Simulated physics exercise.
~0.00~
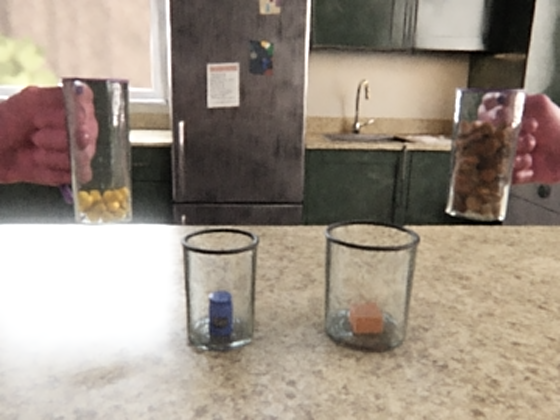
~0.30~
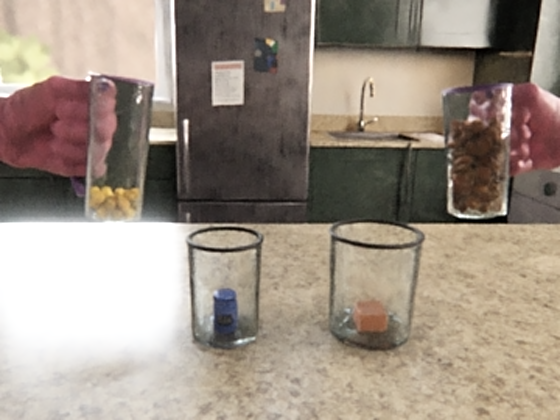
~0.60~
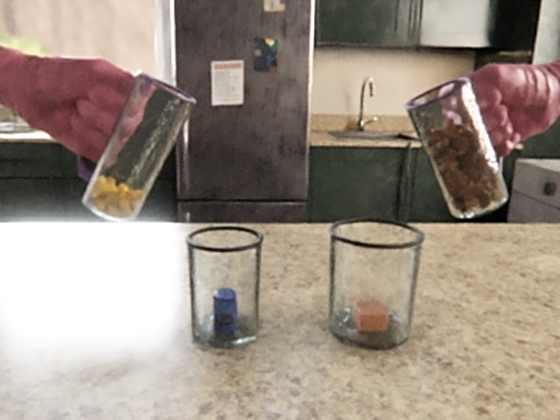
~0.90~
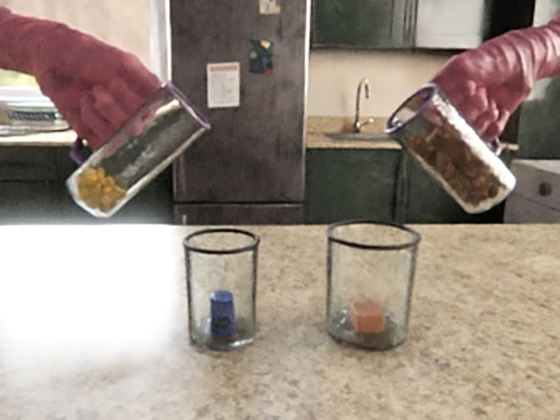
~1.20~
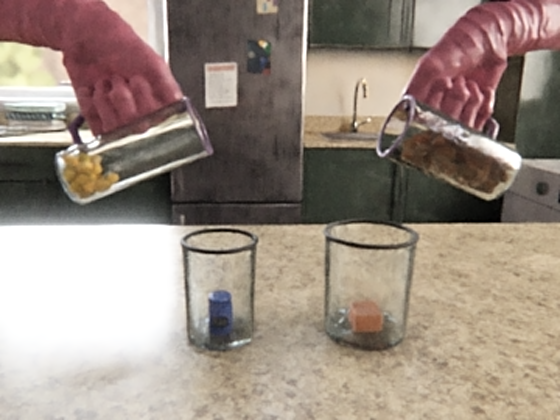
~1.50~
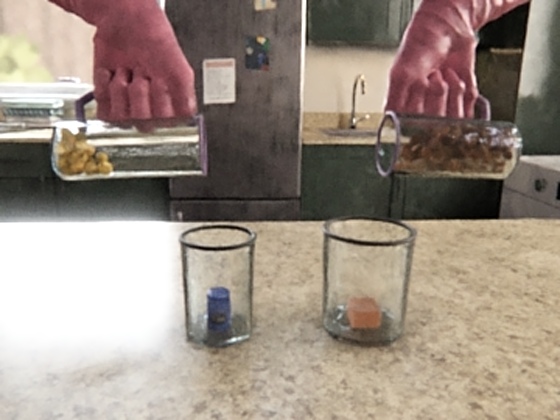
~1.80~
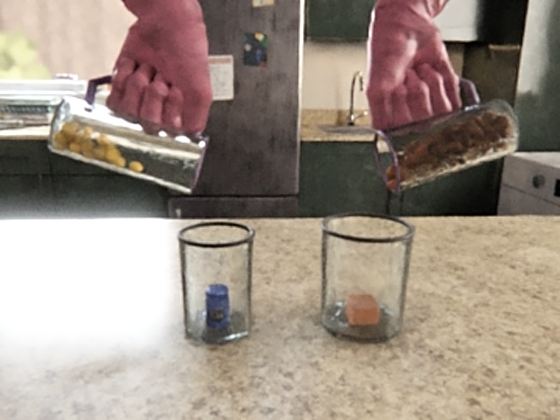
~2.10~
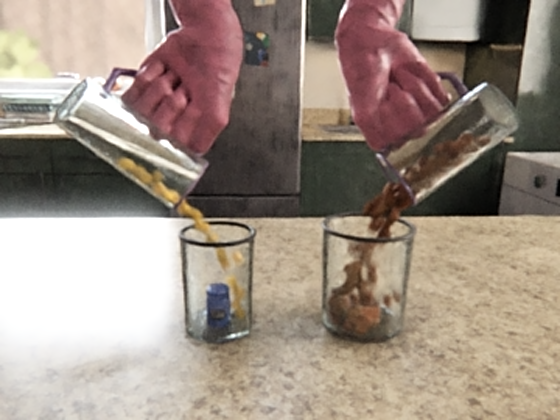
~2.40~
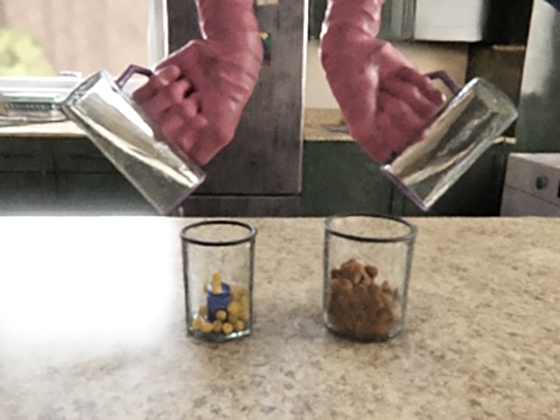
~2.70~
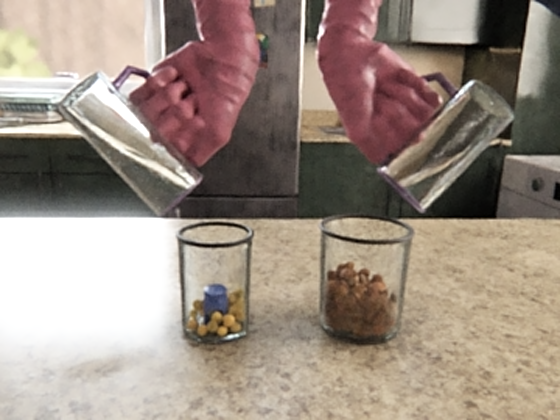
Two hands tipping cups of yellow and brown pieces into glasses, leaving the left blue object showing and burying the right orange block.
